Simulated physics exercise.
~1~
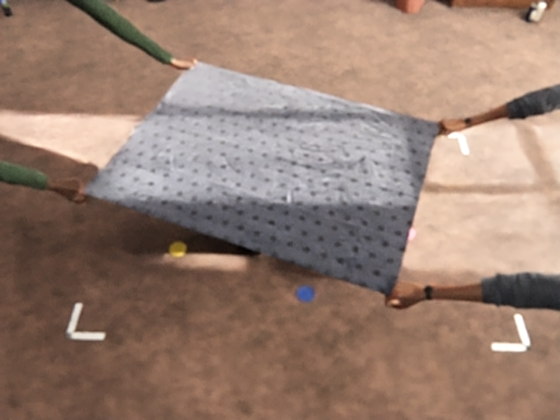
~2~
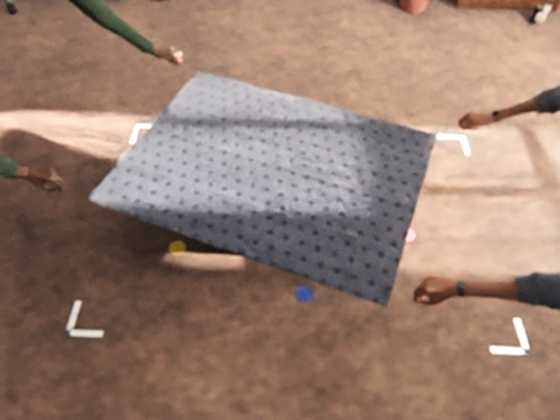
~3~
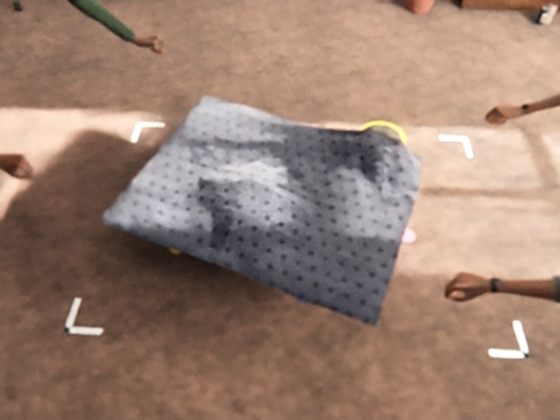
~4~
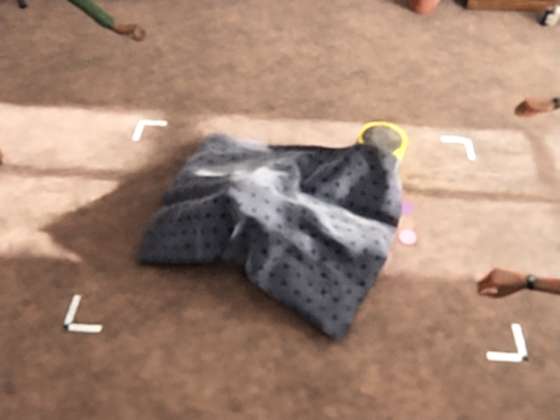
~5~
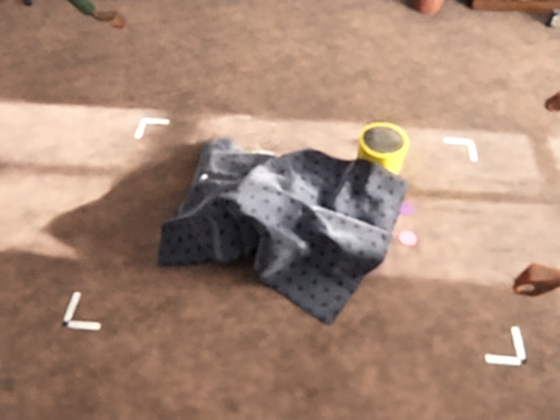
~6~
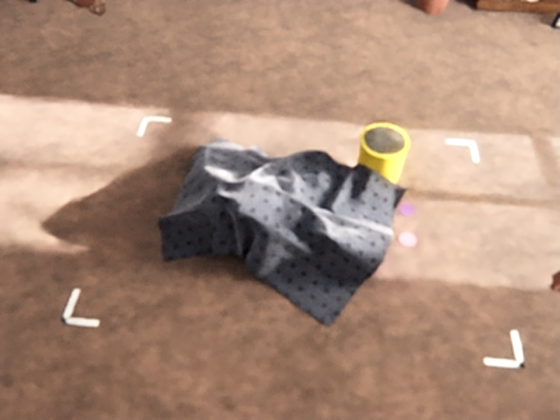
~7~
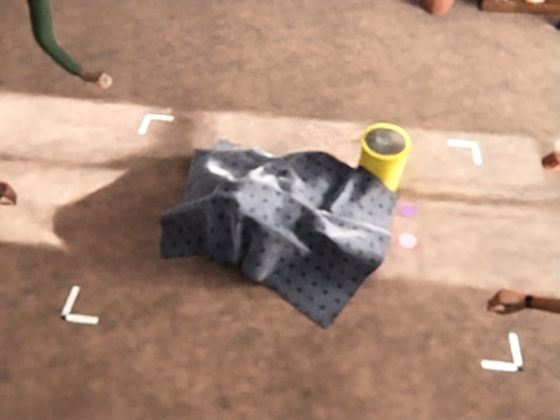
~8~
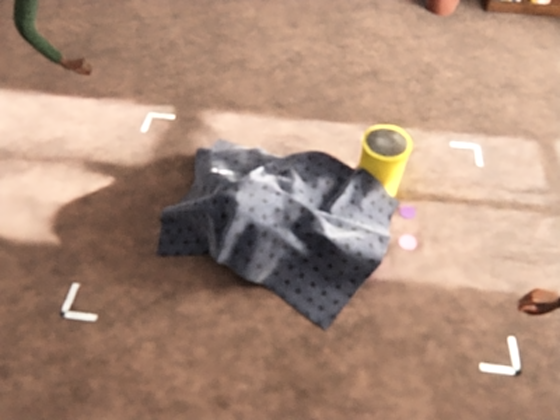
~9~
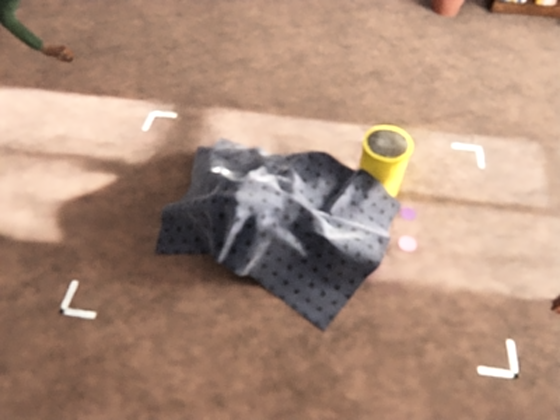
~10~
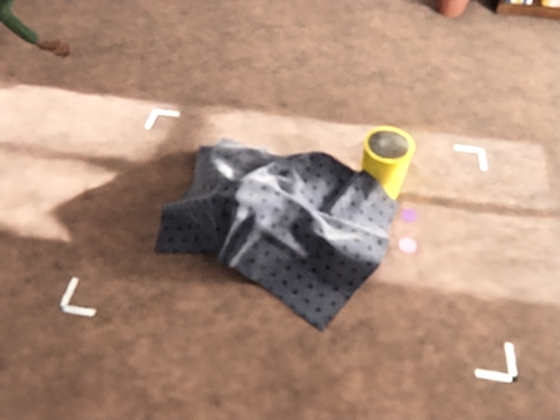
A grey dotted cloth, held flat by four hands, was let go and dropped onto hidden objects, crumpling into a draped heap over the yellow and blue discs, while a yellow cup stood uncovered behind it and pink and purple discs showed at right.
